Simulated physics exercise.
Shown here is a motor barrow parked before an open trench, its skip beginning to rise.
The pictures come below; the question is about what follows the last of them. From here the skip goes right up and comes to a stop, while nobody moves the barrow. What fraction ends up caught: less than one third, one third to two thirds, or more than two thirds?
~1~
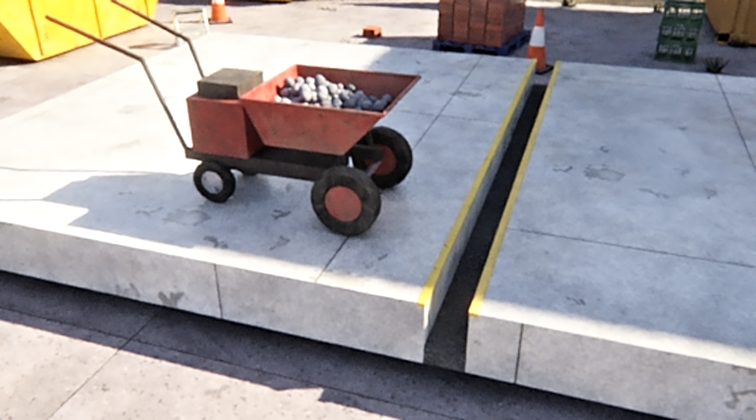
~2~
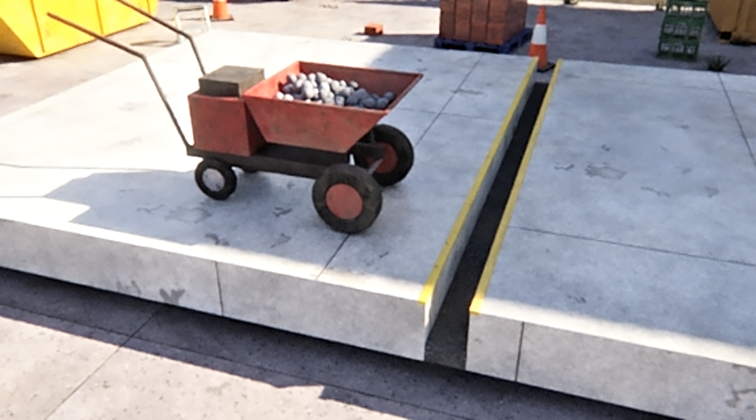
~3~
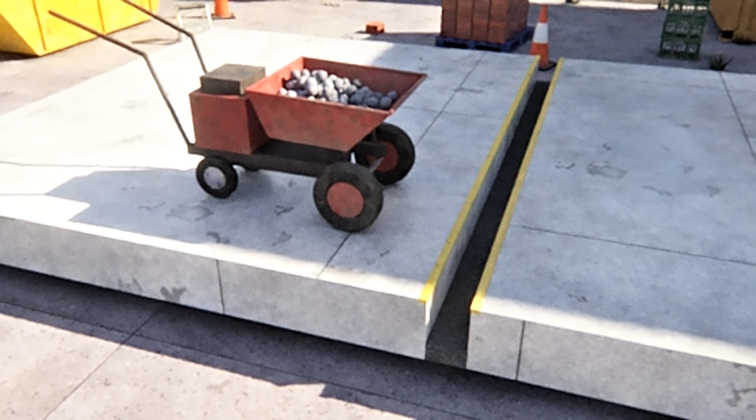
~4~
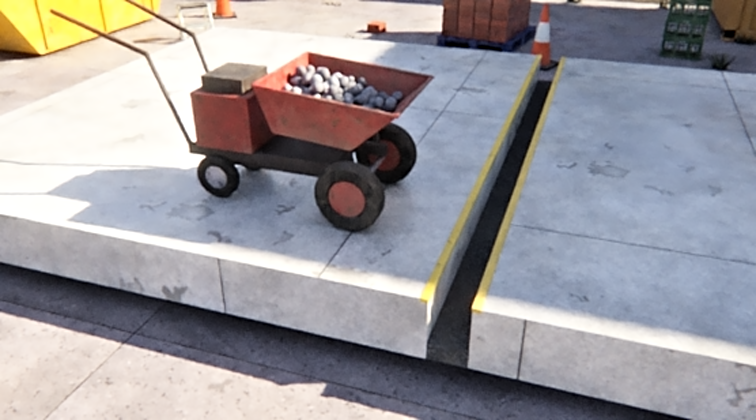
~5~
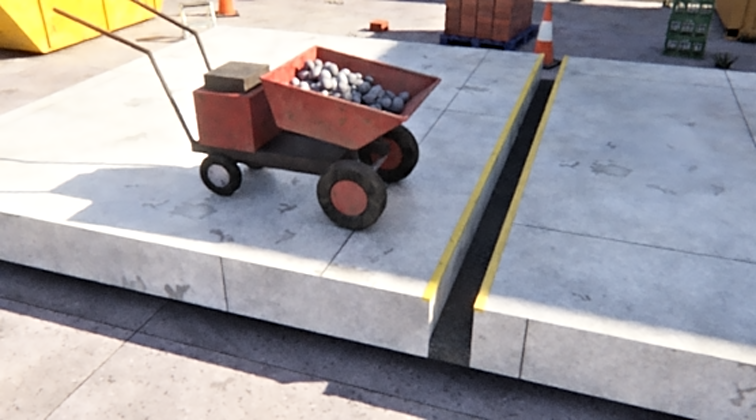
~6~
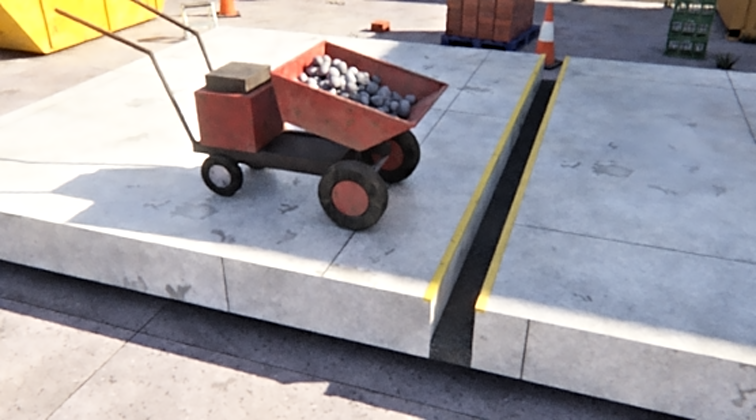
More than two thirds.
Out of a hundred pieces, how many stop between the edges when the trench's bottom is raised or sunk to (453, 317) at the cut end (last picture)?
Something close to 60 per cent.
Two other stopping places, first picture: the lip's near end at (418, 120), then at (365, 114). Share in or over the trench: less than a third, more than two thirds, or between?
At the first place the answer is under a third, and at the second it is beyond two thirds.
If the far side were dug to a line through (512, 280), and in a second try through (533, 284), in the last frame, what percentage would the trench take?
Roughly 100 per cent, then roughly 100 per cent.
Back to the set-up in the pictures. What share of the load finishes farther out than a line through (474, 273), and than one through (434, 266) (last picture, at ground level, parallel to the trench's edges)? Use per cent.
Roughly 40 and 100 %.
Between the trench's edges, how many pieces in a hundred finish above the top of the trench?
Roughly 5 percent of them.
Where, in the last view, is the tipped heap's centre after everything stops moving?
Once nothing moves, the middle sits near (489, 239).
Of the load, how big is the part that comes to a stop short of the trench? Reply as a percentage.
Estimate: Some 0 percent.
Shortly afterwards, skip tipped steeply; the whole lot in the skip.
Next, skip tipped steeply; the bulk in the skip; only a few short of the trench; near a quarter in or heaped over the trench; only a few beyond it; only a few falling.
Some moments later, skip tipped right over; only a few in the skip; only a few short of the trench; the bulk in or heaped over the trench; near a quarter beyond it.
In the end, skip tipped right over; only a few short of the trench; the bulk in or heaped over the trench; near a quarter beyond it.
